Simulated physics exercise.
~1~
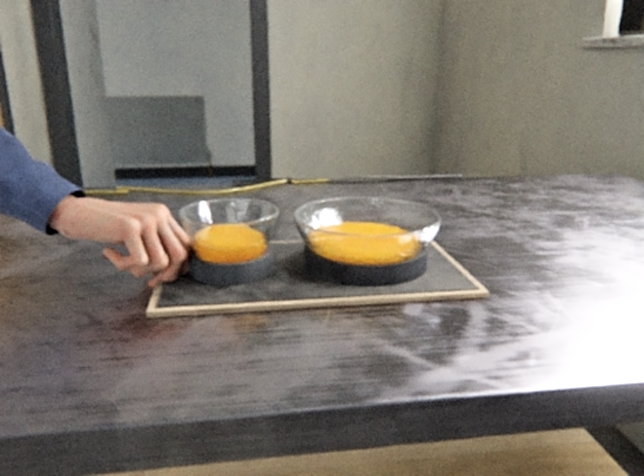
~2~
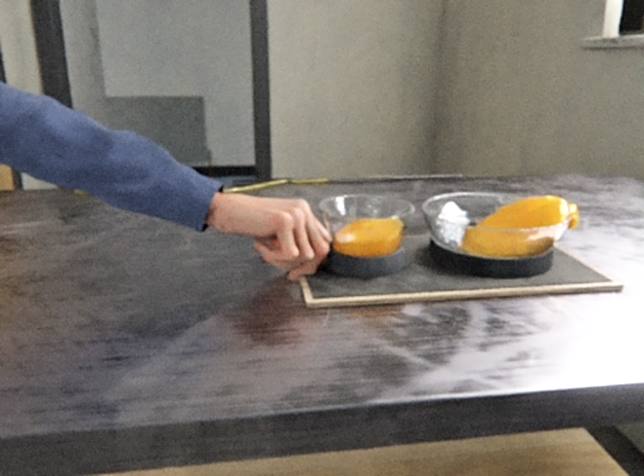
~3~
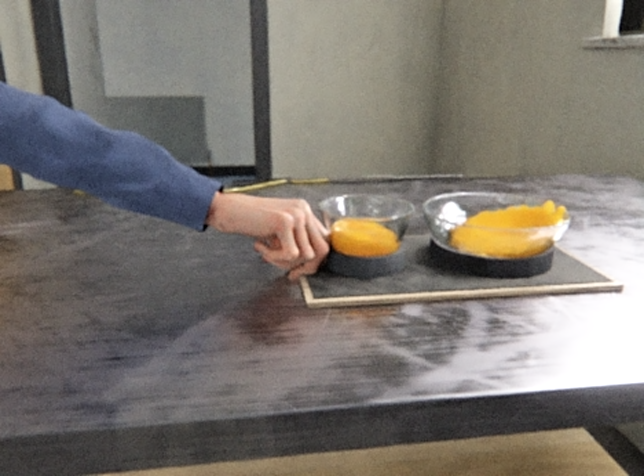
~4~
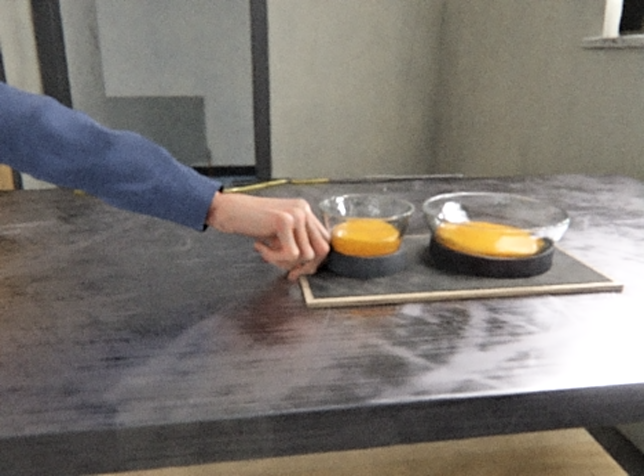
The clip opens on a dark tabletop where a hand in a blue sleeve holds the left end of a flat, pale-edged tray carrying a clear cup and a wider clear bowl, both containing orange juice. The hand pushes the tray to the right, and it comes to a stop with both vessels still in their dark holders. The juice in the bowl surges up to the right rim, while the cup's juice tilts but stays inside. The bowl's juice then drops back in an uneven heap. Finally, it lies low with a slight slant, the cup's juice is nearly level, and the hand remains at the tray.
